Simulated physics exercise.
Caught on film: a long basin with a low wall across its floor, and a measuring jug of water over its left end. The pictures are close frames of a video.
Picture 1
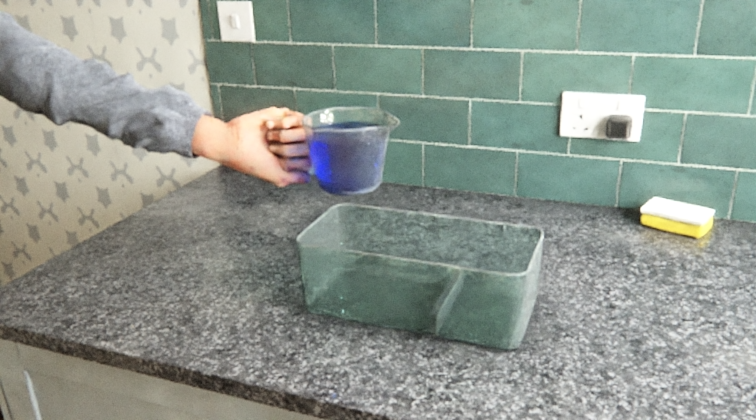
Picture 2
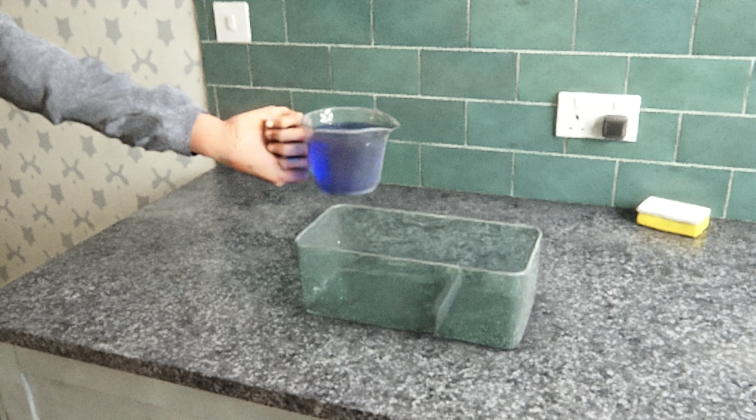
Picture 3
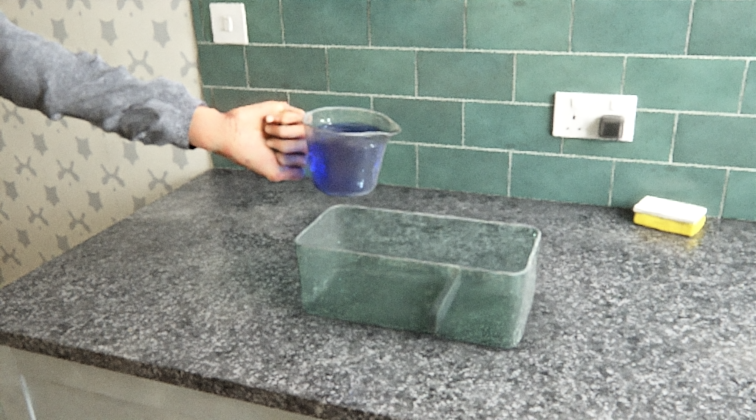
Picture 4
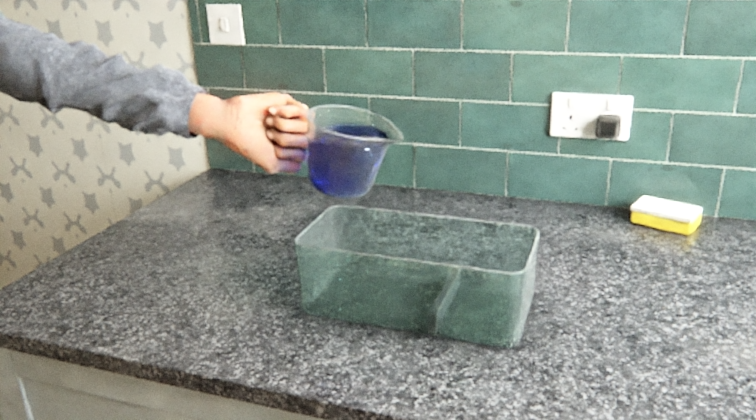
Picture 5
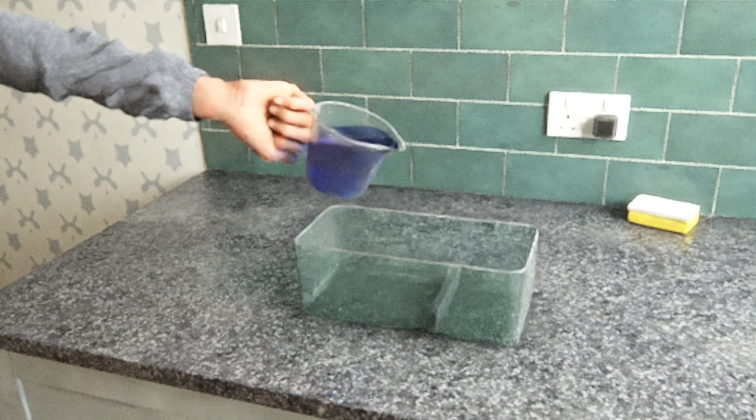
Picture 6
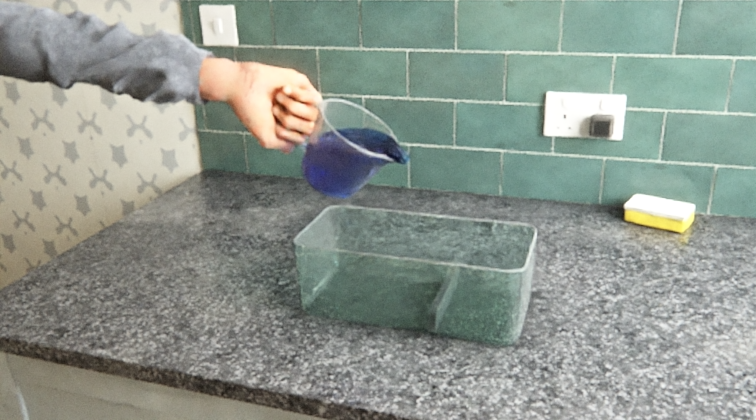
A hand tilts a jug of blue liquid rightward above a clear, empty basin.
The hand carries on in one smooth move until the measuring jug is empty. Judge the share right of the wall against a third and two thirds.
In the end less than a third is right of the wall.
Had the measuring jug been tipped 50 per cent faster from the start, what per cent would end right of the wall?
Close to 20 per cent.
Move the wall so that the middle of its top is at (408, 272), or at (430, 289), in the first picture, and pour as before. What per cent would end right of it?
In turn 75 and 45 in a hundred.
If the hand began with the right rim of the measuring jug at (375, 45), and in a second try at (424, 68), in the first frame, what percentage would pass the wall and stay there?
In turn 15 and 60 in a hundred.
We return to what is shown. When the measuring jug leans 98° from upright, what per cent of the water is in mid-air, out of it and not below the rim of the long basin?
About 20 per cent.
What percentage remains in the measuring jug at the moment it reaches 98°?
About 30 per cent.
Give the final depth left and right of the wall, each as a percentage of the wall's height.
Some 50 per cent left and 30 right.
A moment on, the measuring jug is tipped on its side and 32 per cent is still to pour, 35 is left of the wall and 11 right of it.
Next, the measuring jug is tipped right over and 1 per cent is still to pour, 76 is left of the wall and 17 right of it.
Then the measuring jug is tipped right over and 0 per cent is still to pour, 75 is left of the wall and 21 right of it.
Later the measuring jug is tipped right over and 0 per cent is still to pour, 74 is left of the wall and 23 right of it.
Finally, 74 per cent lies left of the wall, 23 right of it and 3 outside.
